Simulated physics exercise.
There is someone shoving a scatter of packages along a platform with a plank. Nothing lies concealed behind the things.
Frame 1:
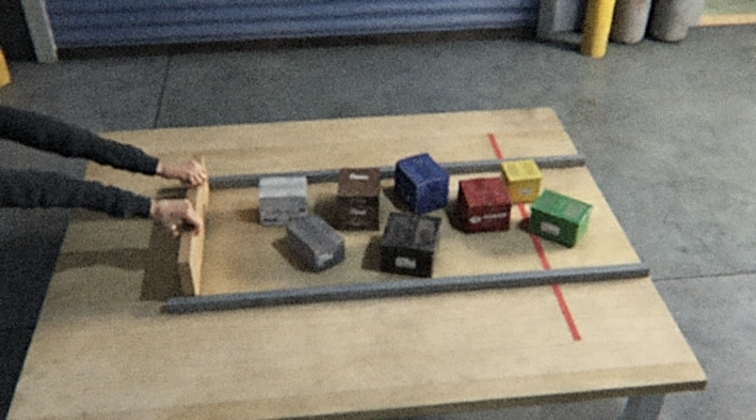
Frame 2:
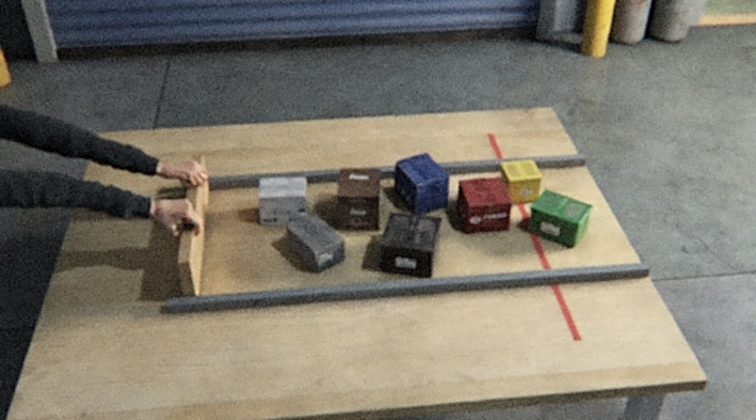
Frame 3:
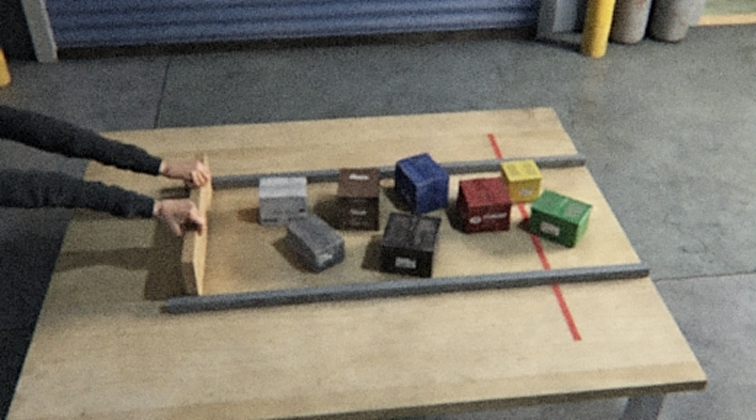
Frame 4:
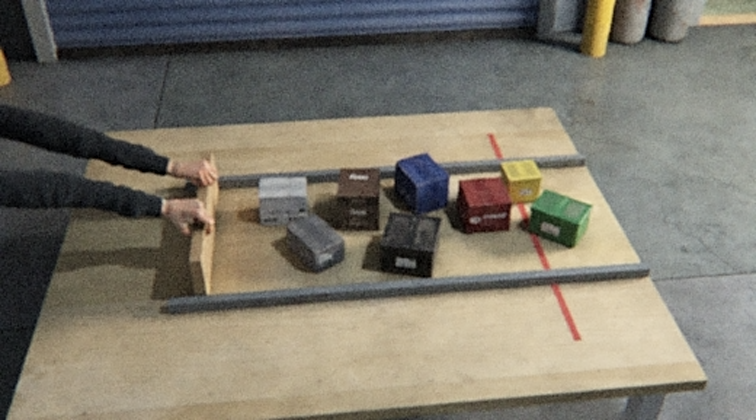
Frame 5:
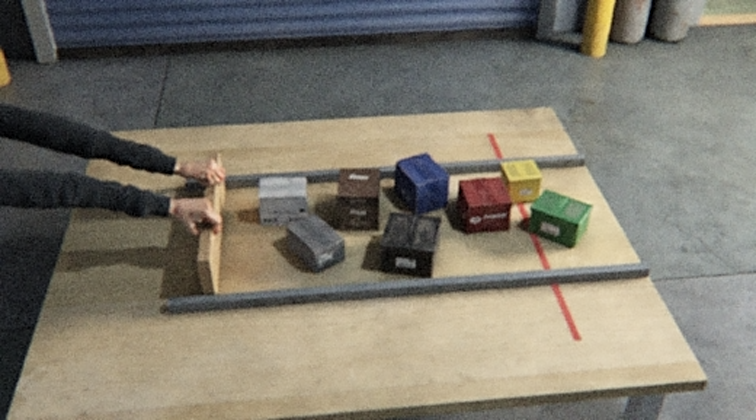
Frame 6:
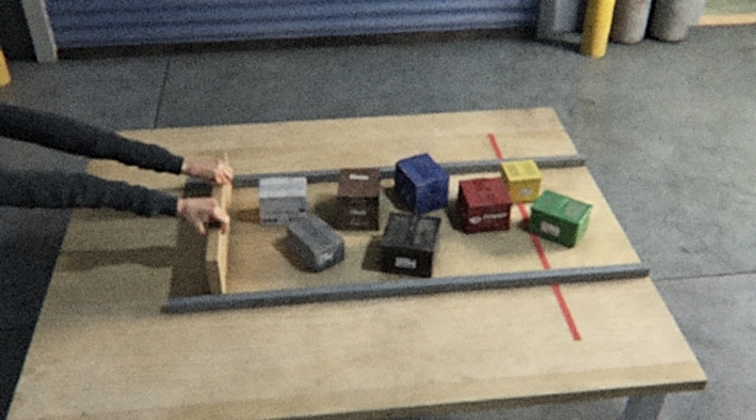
In the video, a person's two hands hold an upright wooden plank at the left of a tabletop and slide it slightly rightward between two rails, while the eight scattered, variously coloured boxes in front of it stay still.
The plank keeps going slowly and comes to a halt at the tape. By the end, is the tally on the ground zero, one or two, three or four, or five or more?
Just three or four drop.
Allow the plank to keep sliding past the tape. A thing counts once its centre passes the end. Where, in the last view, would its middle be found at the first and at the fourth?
In pixels, around (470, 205) followed by around (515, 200).
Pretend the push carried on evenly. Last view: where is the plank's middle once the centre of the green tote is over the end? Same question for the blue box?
Around (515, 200) first and around (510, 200) second.
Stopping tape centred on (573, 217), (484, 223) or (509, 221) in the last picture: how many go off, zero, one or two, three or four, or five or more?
5 or more; one to two; just one or two.
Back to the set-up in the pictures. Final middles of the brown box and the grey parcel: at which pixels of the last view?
In the last picture the brown box sits around (586, 185) and the grey parcel around (554, 231).
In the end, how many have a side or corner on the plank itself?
Count: 2.
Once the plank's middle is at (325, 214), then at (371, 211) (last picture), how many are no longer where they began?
The count is 4 at the first point and 5 at the second.
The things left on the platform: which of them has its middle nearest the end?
Foremost: The brown box.
Early on, none off yet; green tote at rest near (560, 219); yellow tote at rest near (520, 182); red parcel at rest near (484, 205).
Finally, the number that fall off is three or four; lost, blue box, red parcel, yellow tote and green tote.
